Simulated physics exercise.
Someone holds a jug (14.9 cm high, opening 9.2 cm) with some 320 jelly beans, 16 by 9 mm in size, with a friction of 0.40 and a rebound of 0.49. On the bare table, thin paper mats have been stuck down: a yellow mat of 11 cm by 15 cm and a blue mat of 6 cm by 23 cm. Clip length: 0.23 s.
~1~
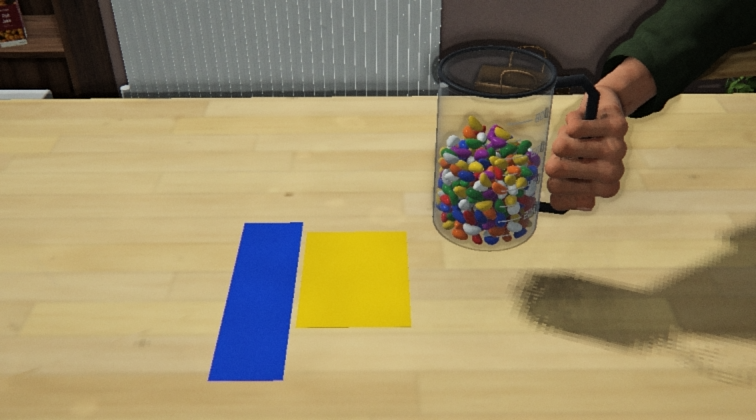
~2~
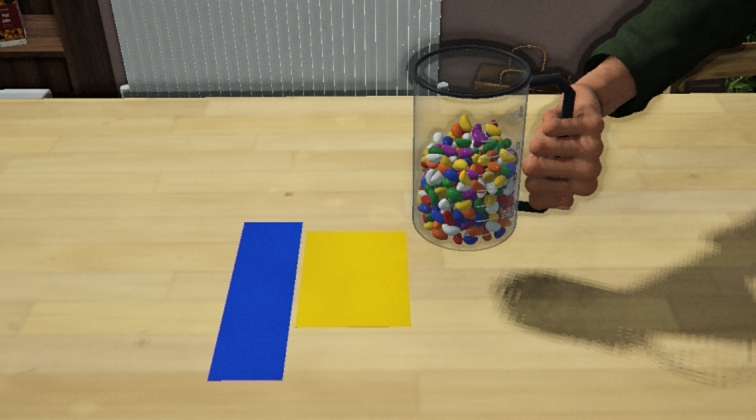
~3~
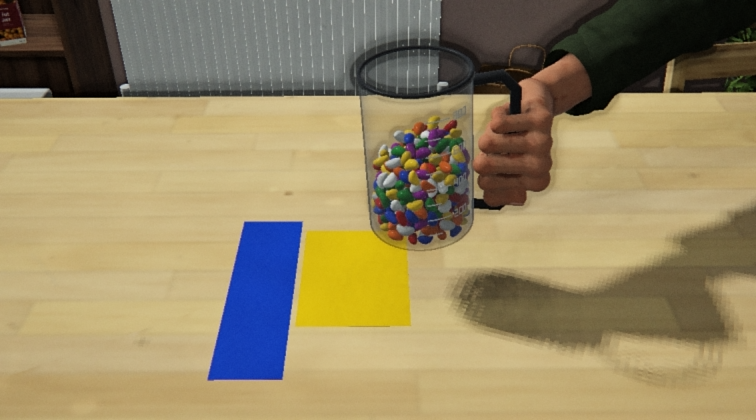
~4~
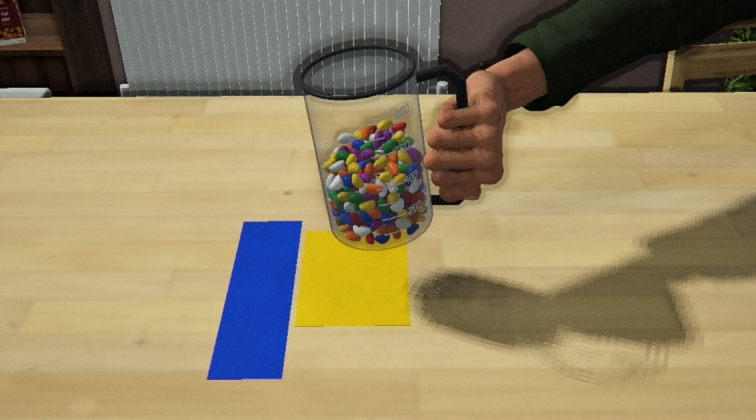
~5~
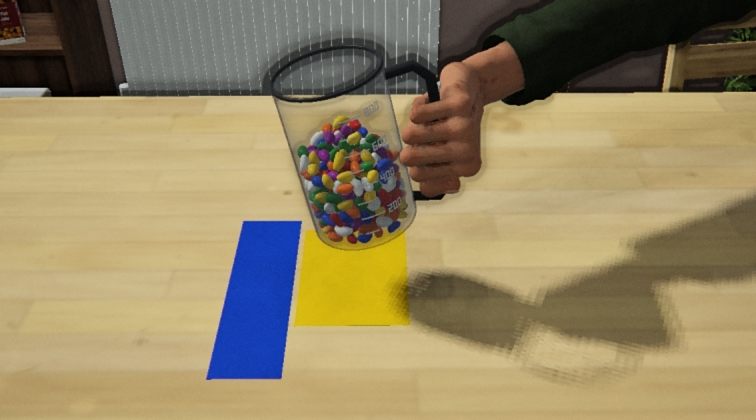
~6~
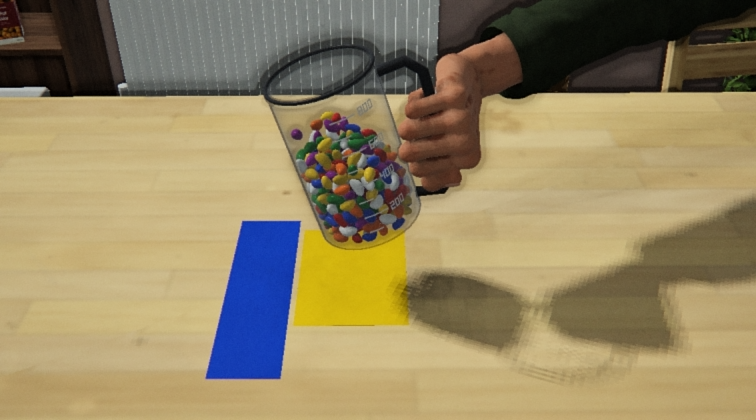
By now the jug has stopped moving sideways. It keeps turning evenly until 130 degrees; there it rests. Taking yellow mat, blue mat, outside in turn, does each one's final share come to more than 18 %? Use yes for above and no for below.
Yellow mat: No; blue mat: Yes; outside: Yes.
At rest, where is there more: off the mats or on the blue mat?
Off the mats.
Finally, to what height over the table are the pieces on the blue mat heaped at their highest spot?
Roughly 2.5 cm.
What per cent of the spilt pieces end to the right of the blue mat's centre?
Share: Approx. 10 %.
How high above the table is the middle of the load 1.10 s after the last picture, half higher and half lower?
It's around 14 centimetres.
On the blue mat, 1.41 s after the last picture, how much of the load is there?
It comes to some 50 in a hundred.
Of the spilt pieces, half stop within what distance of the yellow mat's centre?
16 cm.
Then, 0.42 s after the last picture, tilt 56 degrees; jug 100 %; middle of all pieces on or above the table near (378, 171).
Then, 0.77 s after the last picture, tilt 89 degrees; jug 100 %; middle of all pieces on or above the table near (384, 155).
Then, 1.10 s after the last picture, tilt 121 degrees; jug 90 %, blue mat 10 %; middle of all pieces on or above the table near (354, 170).
Then, 1.41 s after the last picture, tilt 130 degrees; outside 30 %, jug 10 %, yellow mat 10 %, blue mat 50 %; middle of all pieces on or above the table near (255, 261).
In the end, outside 50 %, jug 0 %, yellow mat 10 %, blue mat 40 %.
